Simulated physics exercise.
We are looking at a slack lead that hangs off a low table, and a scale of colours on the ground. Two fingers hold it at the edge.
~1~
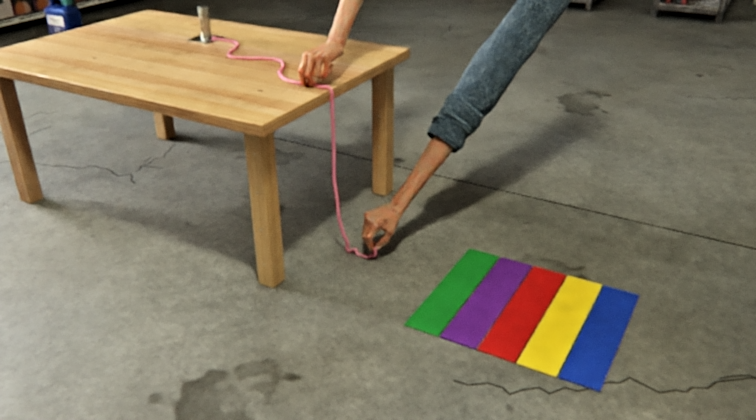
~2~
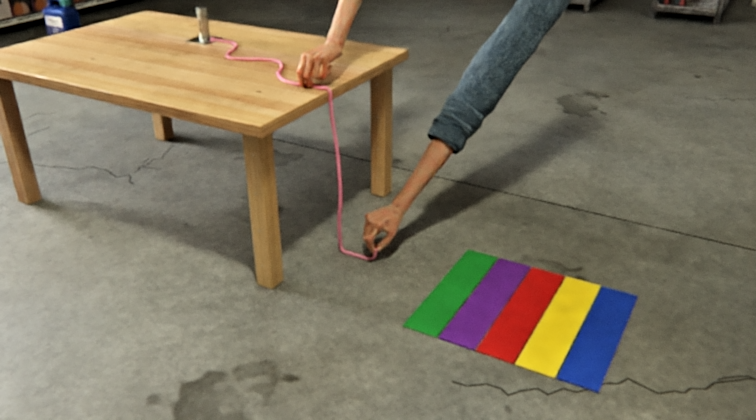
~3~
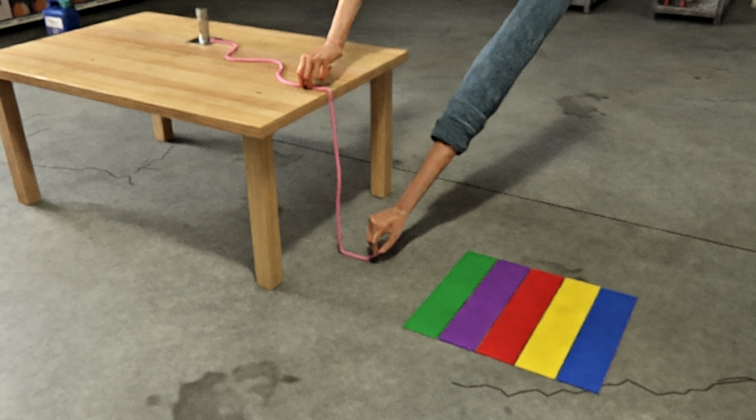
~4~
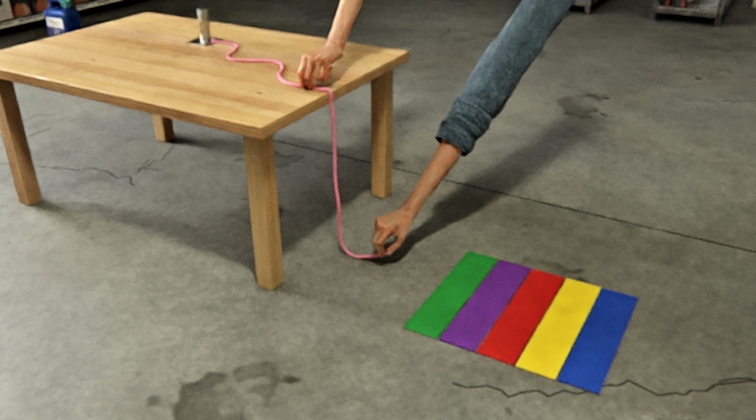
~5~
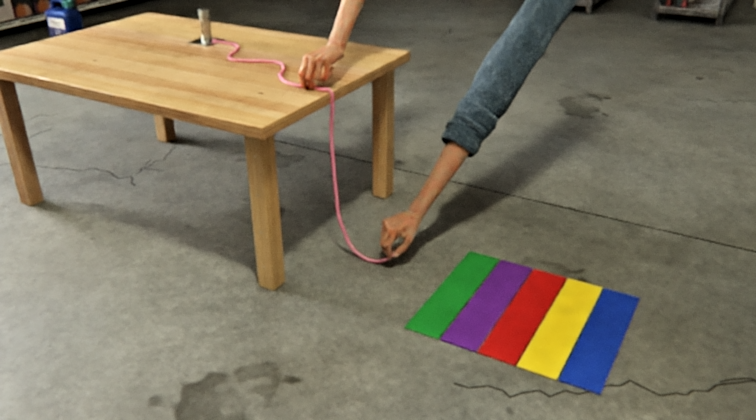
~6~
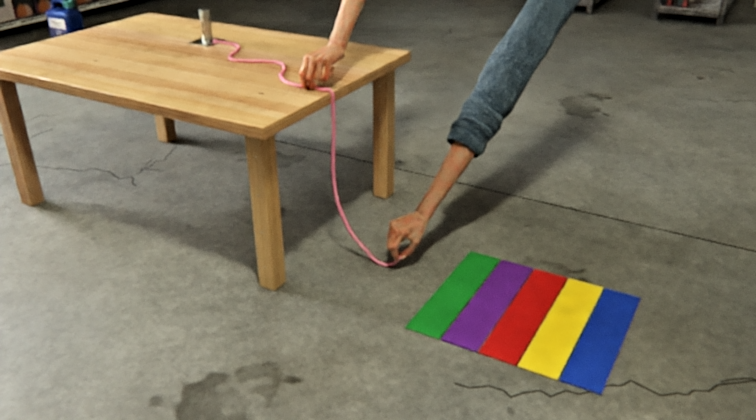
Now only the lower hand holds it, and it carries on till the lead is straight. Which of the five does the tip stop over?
The red one.
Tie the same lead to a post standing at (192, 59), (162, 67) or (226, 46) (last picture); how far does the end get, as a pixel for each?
The places are (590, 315), (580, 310) and (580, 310).
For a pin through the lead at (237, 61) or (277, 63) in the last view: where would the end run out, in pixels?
Try by try, around (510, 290) and (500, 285).
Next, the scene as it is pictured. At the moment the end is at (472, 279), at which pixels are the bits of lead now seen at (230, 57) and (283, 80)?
Near (259, 55) and (338, 80).
A little later, end near (473, 279); over green.
Next, end near (514, 291); over red.
When it is tight, end near (540, 298); over red. It halts on the red strip.
